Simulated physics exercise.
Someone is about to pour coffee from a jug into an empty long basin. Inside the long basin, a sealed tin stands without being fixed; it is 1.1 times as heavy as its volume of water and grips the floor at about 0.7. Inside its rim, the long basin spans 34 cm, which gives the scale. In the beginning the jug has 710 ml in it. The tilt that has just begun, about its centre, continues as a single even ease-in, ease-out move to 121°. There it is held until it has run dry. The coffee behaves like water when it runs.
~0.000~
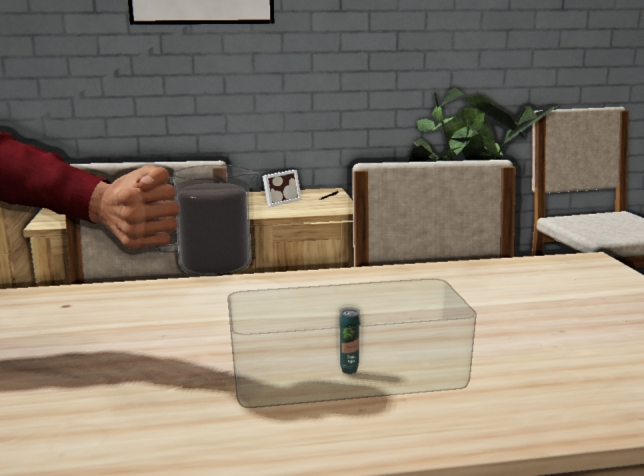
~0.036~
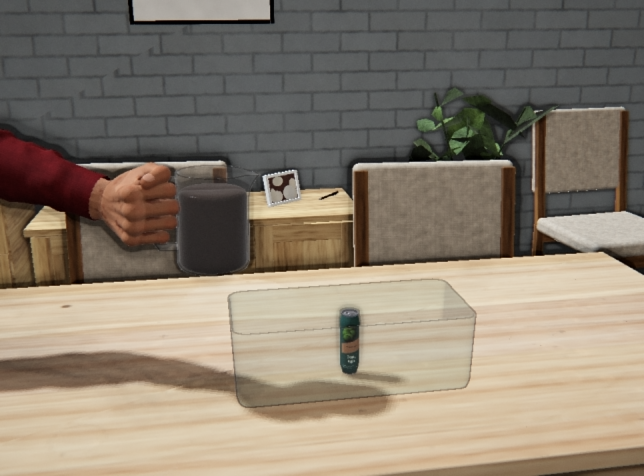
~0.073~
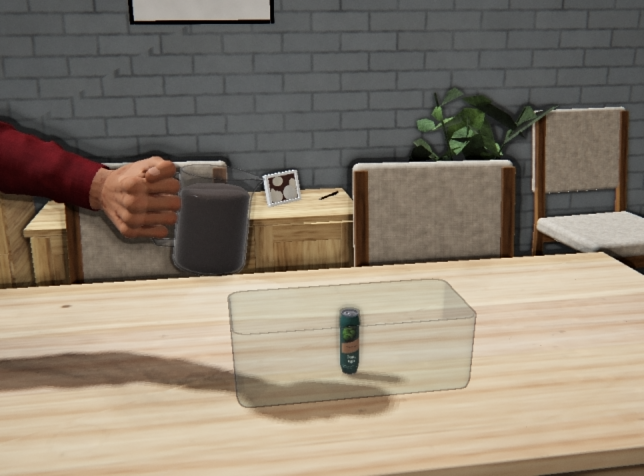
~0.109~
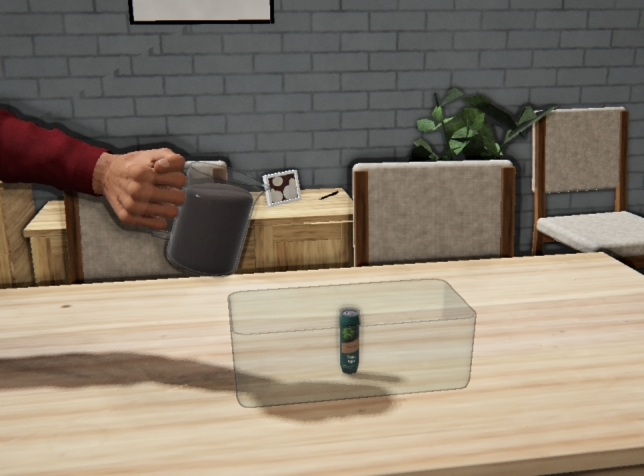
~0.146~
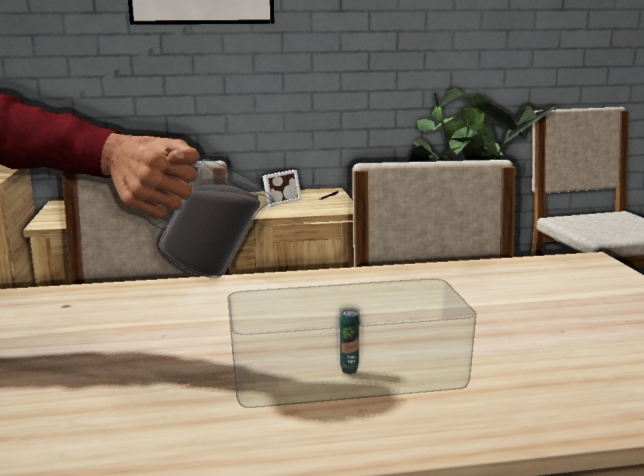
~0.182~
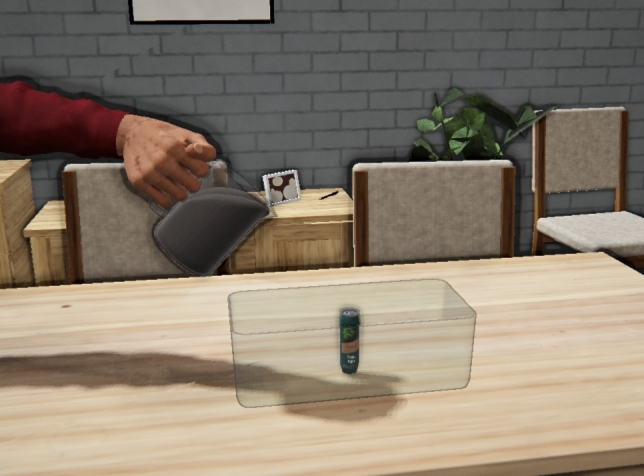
A hand in a red sleeve held a dark jug above a wooden table, then tilted it slowly at first and more quickly toward the right, while a clear basin and a small green tin stayed still.
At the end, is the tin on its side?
It rides it out.
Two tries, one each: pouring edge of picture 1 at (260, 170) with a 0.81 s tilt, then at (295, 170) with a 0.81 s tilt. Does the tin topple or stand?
Trial 1 - tin stays standing; trial 2 - tin tips.
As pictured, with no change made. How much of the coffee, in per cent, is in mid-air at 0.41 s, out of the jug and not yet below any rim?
26 %.
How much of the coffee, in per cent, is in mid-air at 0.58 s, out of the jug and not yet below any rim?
About 14 per cent.
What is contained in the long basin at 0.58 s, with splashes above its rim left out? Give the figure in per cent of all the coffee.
Around 78 in a hundred.
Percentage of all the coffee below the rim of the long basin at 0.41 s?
Roughly 26 percent.
By 0.41 s the tilt is 120° and 48 per cent is still to pour; the tin stands where it began.
By 0.58 s the tilt is 121° and 8 per cent is still to pour; the tin stands where it began.
By 0.75 s the tilt is 121° and 0 per cent is still to pour; the tin stands where it began.
By 0.94 s the tilt is 121° and 0 per cent is still to pour; the tin stands where it began.
At rest the tin stands where it began.
